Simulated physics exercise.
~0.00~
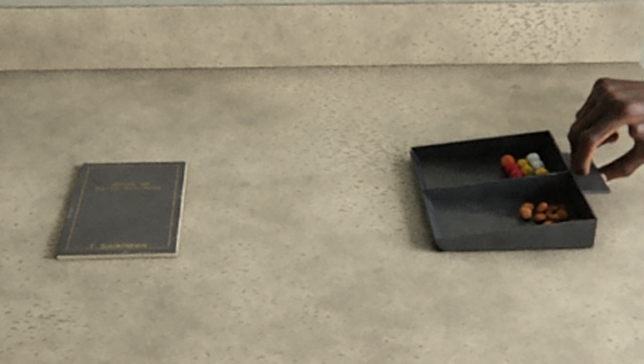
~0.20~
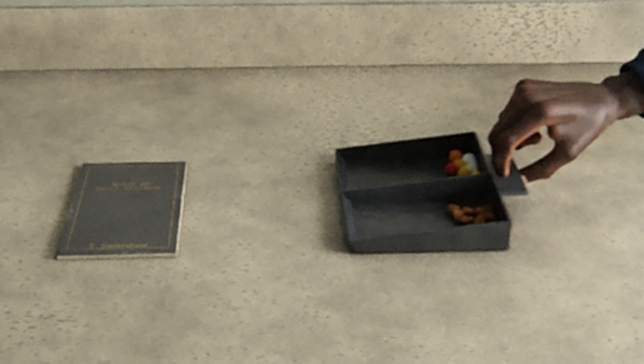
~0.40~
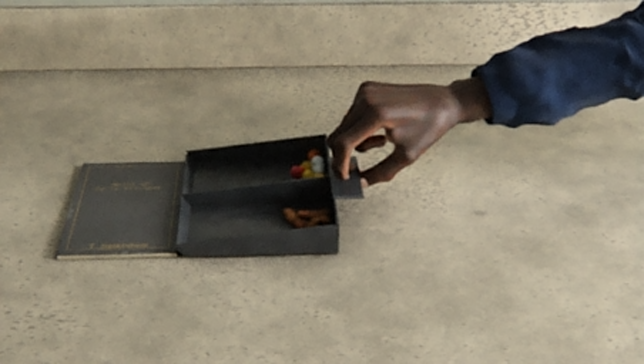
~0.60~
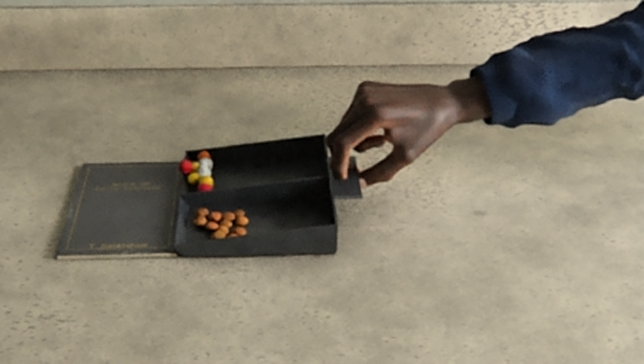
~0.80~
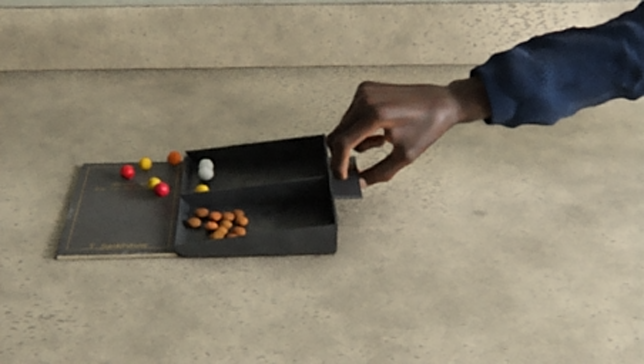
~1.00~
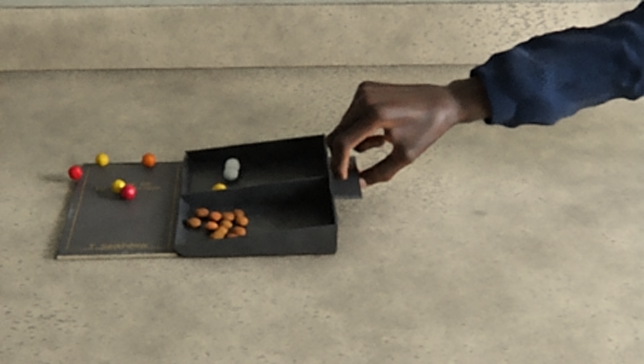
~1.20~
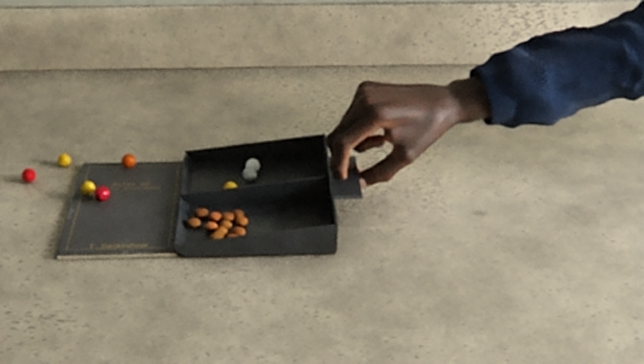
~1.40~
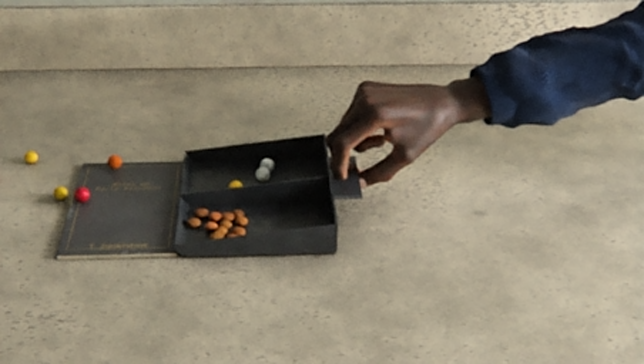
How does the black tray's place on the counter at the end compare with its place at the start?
At the start the tray is on the right side of the counter, well apart from the book. At the end it is further left, resting against the book's right edge.
